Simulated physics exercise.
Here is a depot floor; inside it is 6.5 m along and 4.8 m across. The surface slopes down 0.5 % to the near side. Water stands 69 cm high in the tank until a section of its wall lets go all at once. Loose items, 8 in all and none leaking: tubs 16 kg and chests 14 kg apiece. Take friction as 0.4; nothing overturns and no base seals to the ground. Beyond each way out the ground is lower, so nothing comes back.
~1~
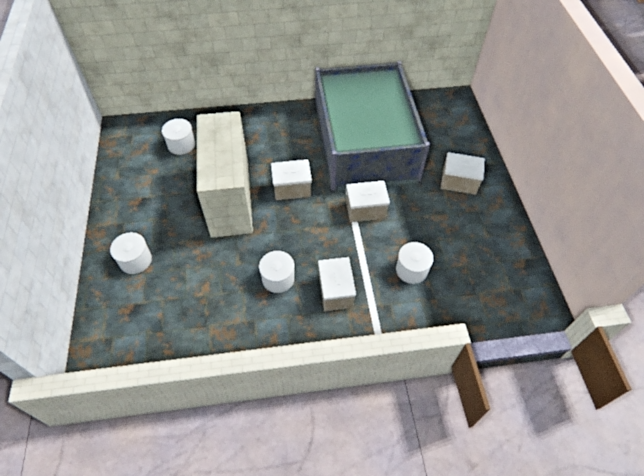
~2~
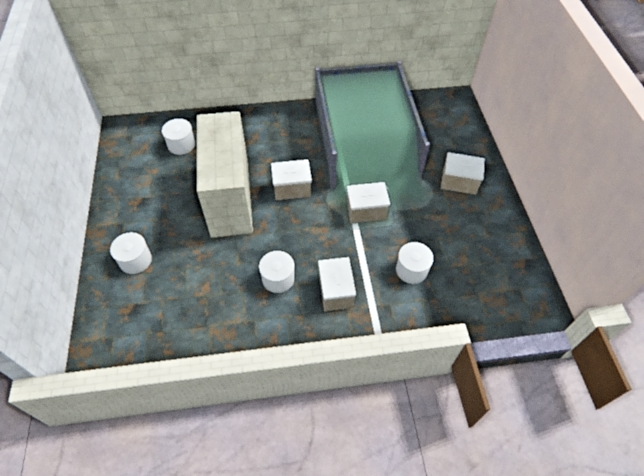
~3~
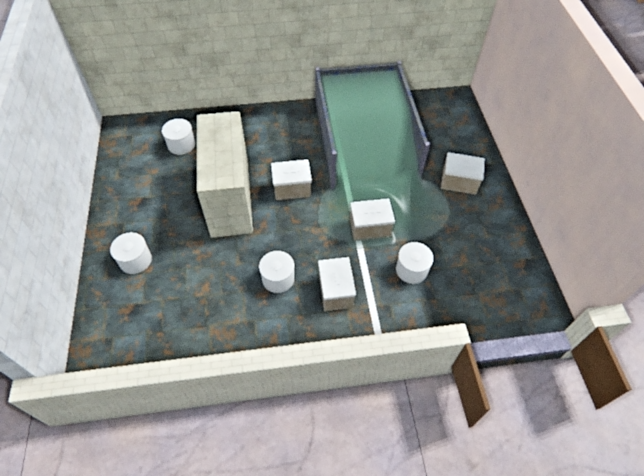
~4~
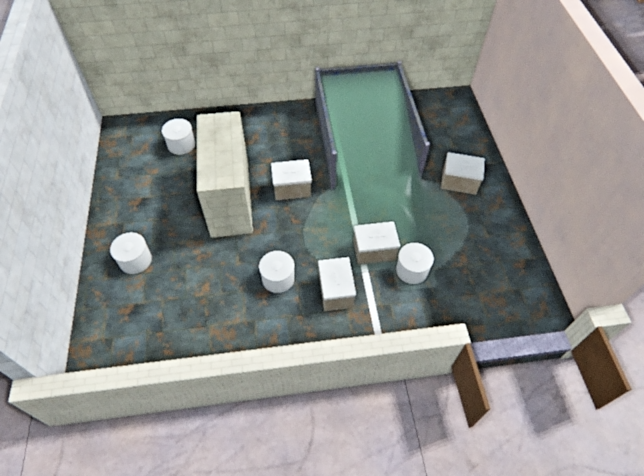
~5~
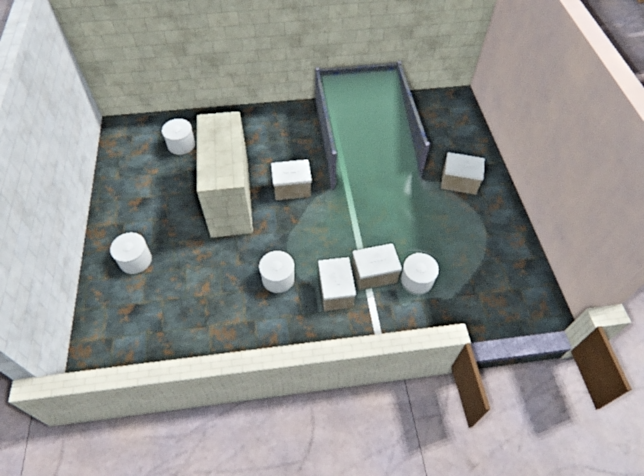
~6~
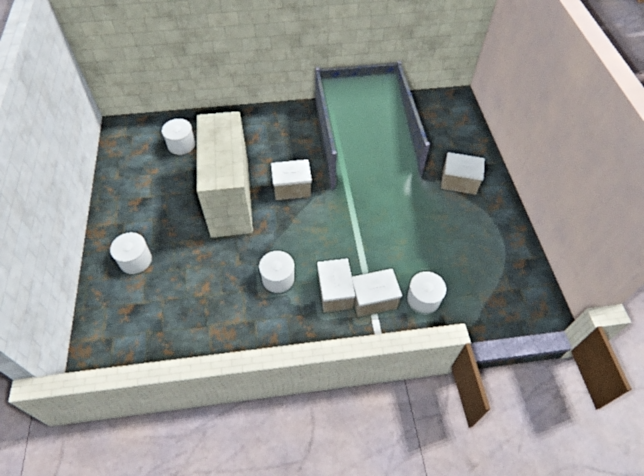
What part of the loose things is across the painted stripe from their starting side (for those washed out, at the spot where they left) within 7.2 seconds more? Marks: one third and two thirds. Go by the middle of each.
That comes to less than a third.
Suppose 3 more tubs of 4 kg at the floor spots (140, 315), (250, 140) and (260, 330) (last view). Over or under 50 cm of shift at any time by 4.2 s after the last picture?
In that order: Over, less, over.
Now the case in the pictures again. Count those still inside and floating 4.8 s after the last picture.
At that moment 1.
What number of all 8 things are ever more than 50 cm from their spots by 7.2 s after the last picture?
That makes 4.
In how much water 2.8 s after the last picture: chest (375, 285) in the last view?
About 9 cm.
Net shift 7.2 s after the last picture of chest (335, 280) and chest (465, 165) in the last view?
In turn: 400 cm, 0 cm.
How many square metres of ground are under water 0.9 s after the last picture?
Some 14 m2.
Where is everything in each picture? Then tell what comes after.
A chest at (368, 193) rests on the ground; a tub at (416, 257), on the bottom; water covers 2.4 m2; 0 of 8 have shifted, in the first frame.
A chest at (368, 195) rests on the ground; a tub at (416, 257), on the bottom; water covers 3.0 m2; 0 of 8 have shifted, in the second frame.
A chest at (372, 212) rests on the ground, 35 cm from its start; a tub at (416, 257) rests on the ground; water covers 4.0 m2; 1 of 8 have shifted, in the third frame.
A chest at (377, 236), on the bottom, 74 cm from its start; a tub at (416, 257) rests on the ground; 5.3 m2 under water; 1 of 8 have shifted, in the fourth frame.
A chest at (377, 260), on the bottom, 112 cm from its start; a tub at (421, 268) rests on the ground, 18 cm from its start; water covers 6.6 m2; 2 of 8 have shifted, in the fifth frame.
A chest at (376, 286) rests on the ground, 151 cm from its start; a tub at (428, 287) rests on the ground, 47 cm from its start; water covers 8.0 m2; 2 of 8 have shifted, in the sixth frame.
Then, 0.9 s after the last picture 1 of 8 are over the mark; 3 afloat.
Then, 2.8 s after the last picture 1 of 8 are over the mark; 2 afloat.
Then, 4.8 s after the last picture 1 of 8 are over the mark; 1 afloat.
Then, 7.2 s after the last picture 1 of 8 are over the mark; 0 afloat.
